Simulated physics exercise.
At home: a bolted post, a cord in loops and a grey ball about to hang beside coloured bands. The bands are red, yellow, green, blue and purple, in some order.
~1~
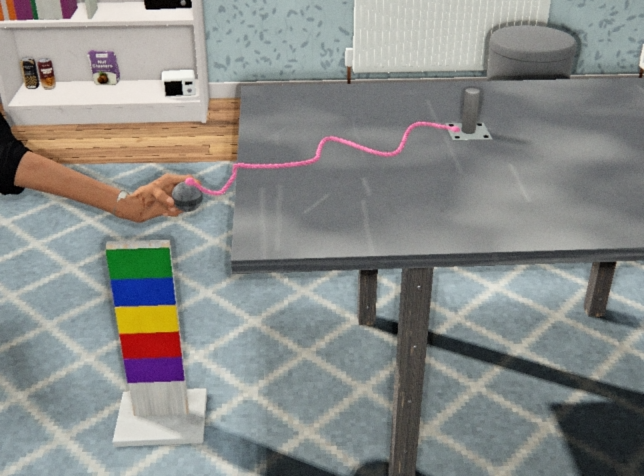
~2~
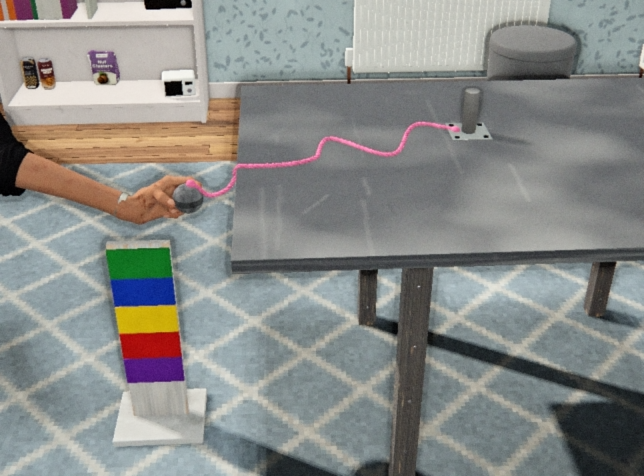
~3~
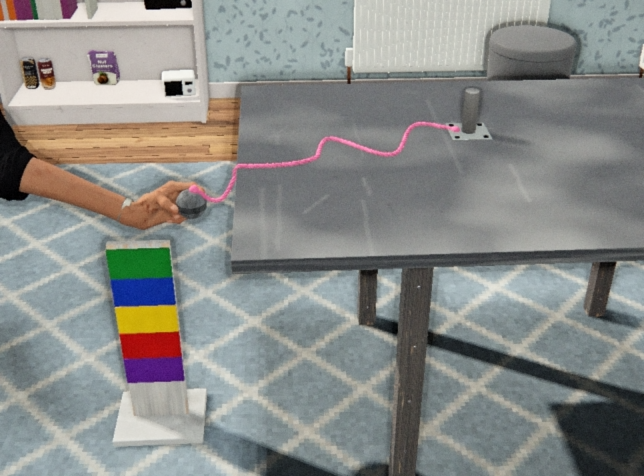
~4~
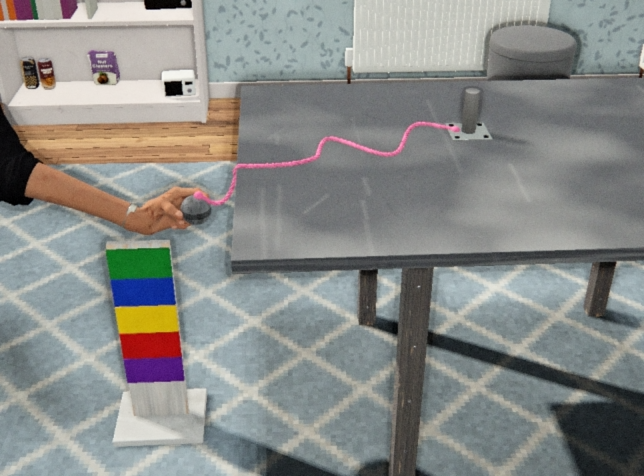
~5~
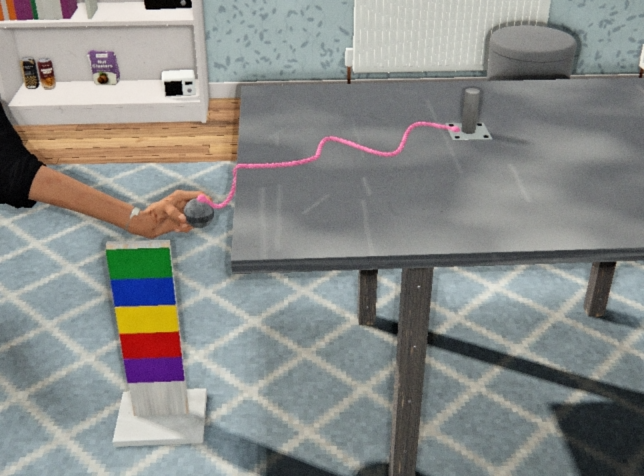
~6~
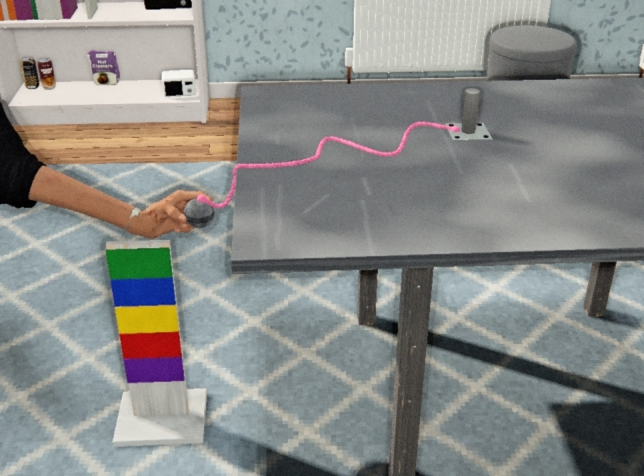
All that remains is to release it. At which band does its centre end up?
The yellow one.
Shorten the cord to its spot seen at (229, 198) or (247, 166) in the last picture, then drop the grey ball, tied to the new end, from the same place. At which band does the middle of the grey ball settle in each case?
It would be blue; green.
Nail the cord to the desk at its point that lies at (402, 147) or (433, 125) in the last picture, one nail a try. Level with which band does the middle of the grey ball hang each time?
In that order: Blue; yellow.
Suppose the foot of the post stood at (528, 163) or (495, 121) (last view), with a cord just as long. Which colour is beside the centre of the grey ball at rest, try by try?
It would be blue; blue.
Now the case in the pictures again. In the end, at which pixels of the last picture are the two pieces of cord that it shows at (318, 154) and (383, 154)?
The first at (236, 165), the second at (333, 146).
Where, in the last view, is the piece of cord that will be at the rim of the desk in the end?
It lies at about (319, 151).
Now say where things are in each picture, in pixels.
The first frame shows grey ball (187, 197); green (139, 265); blue (143, 293); yellow (147, 320); red (151, 346); purple (154, 371).
The second frame shows grey ball (188, 198); cord through (424, 124) (401, 148) (350, 144) (314, 158) (246, 167).
The third frame shows grey ball (191, 204).
The fourth frame shows grey ball (196, 210); cord through (424, 124) (401, 148) (350, 144) (314, 158) (246, 167).
The fifth frame shows grey ball (199, 213).
The sixth frame shows grey ball (199, 213); cord through (424, 124) (401, 148) (350, 144) (314, 158) (246, 167).
Soon after, ball near (232, 304); level with yellow.
After that, ball near (248, 308); level with yellow.
In the end, ball near (243, 310); level with yellow. The cord holds its middle at yellow.
